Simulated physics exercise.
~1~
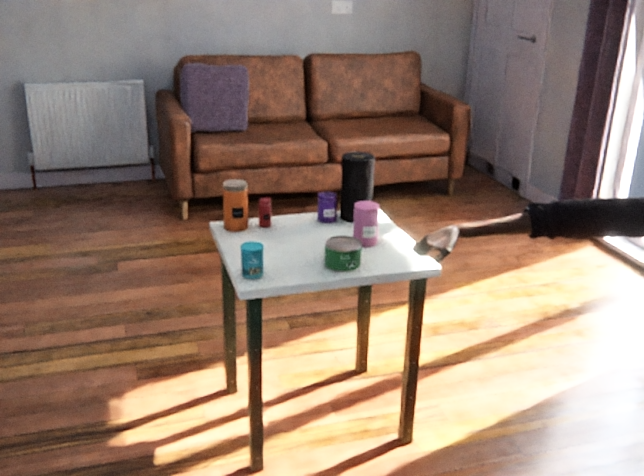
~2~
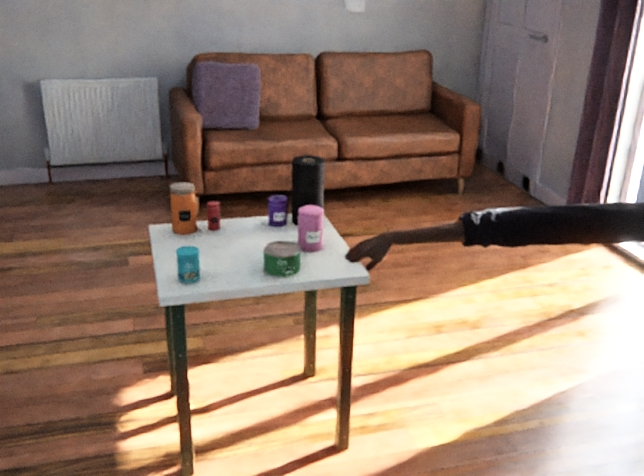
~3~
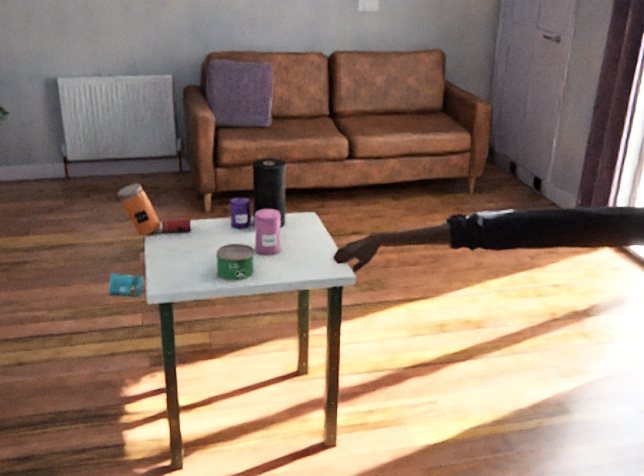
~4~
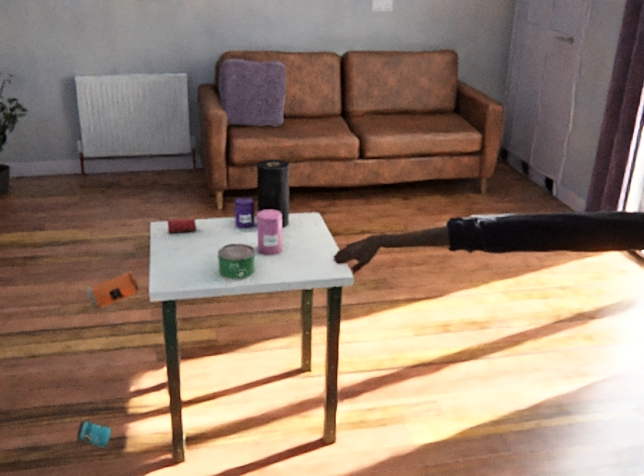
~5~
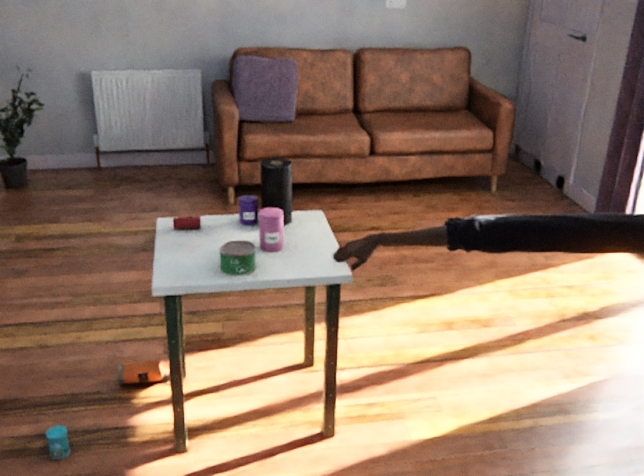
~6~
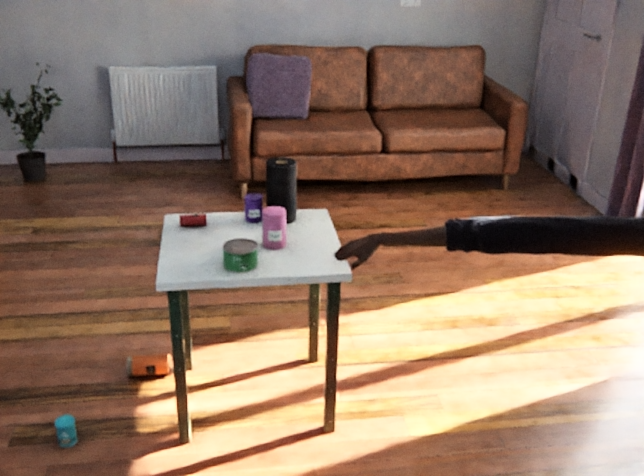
A small white-topped table jerks to the left as a dark-sleeved arm reaches in from the right and grips its corner, in a sunlit room with a brown sofa behind, viewed from slightly above. On it stand an orange jar, red shaker and turquoise tin at left, a purple jar and black roll at the back, and a pink jar and green tub nearer the right. The shaker topples onto the tabletop while the tin and orange jar tumble off the left side. On the floor, the tin ends upright and the jar lies sideways; the others remain standing.
